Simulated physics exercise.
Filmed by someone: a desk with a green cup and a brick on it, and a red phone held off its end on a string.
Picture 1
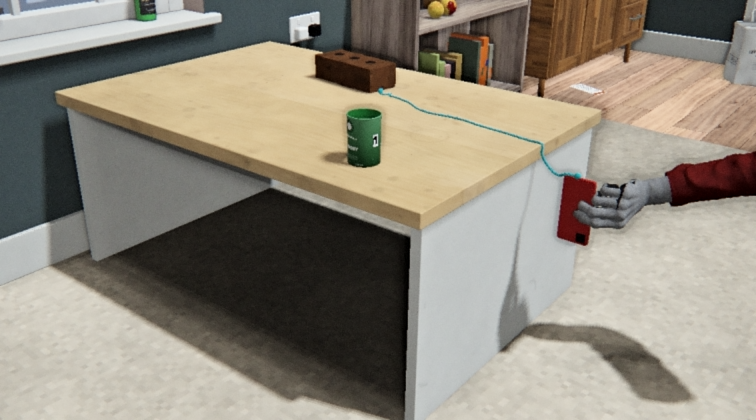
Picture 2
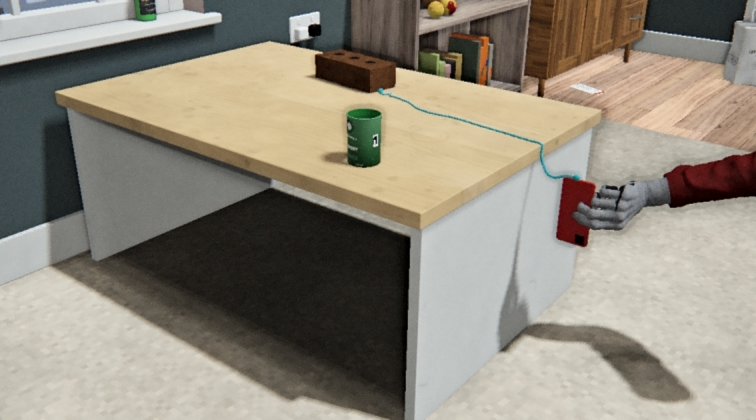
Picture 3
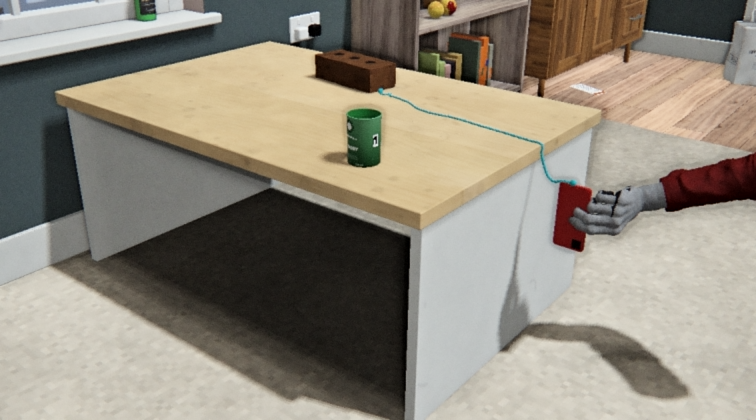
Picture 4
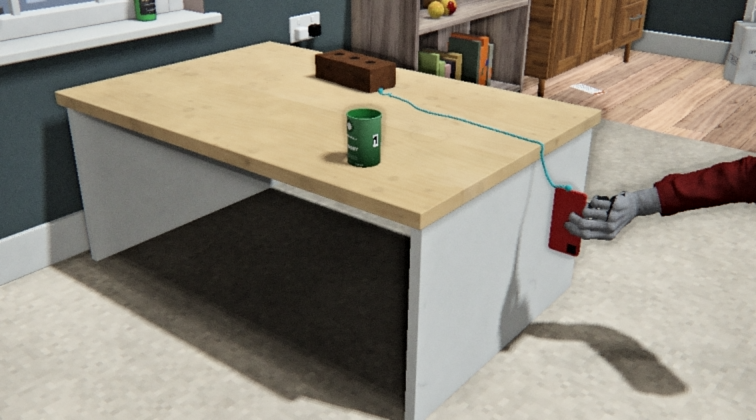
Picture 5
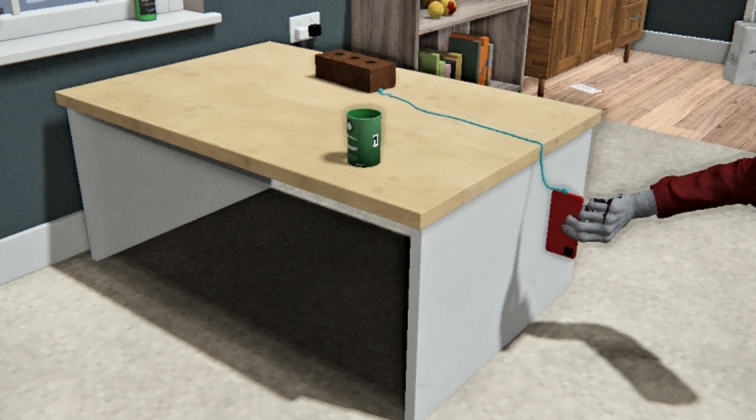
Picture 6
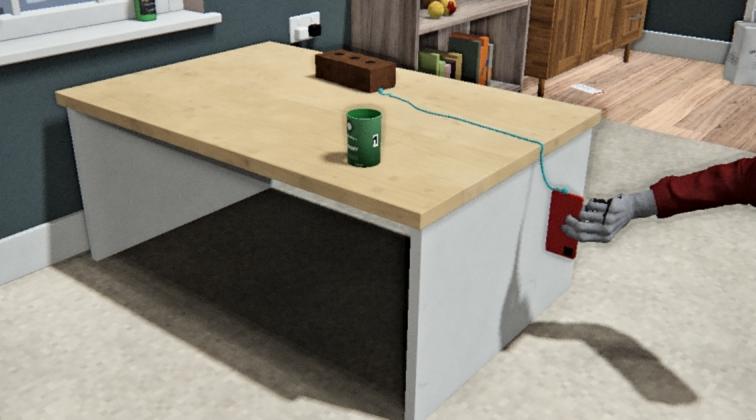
A red phone, held by a gloved-looking grey hand at the right end of a desk, shifts slightly down and to the left, then stays nearly still. The teal string running from it across the desktop to a brick shifts slightly, while the brick and green cup stay in place.
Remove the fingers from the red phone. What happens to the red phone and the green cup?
By the end the red phone has stayed suspended, and the green cup has held its position.
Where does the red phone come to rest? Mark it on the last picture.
Near (519, 235).
Then, 0.68 s on from there, phone off the ground near (514, 238); brick in place; cup in place.
Then, 1.50 s on from there, phone off the ground near (504, 227); brick in place; cup in place.
In the end, phone off the ground near (519, 235); brick in place; cup in place. The red phone swings from the edge and the green cup stays on top.
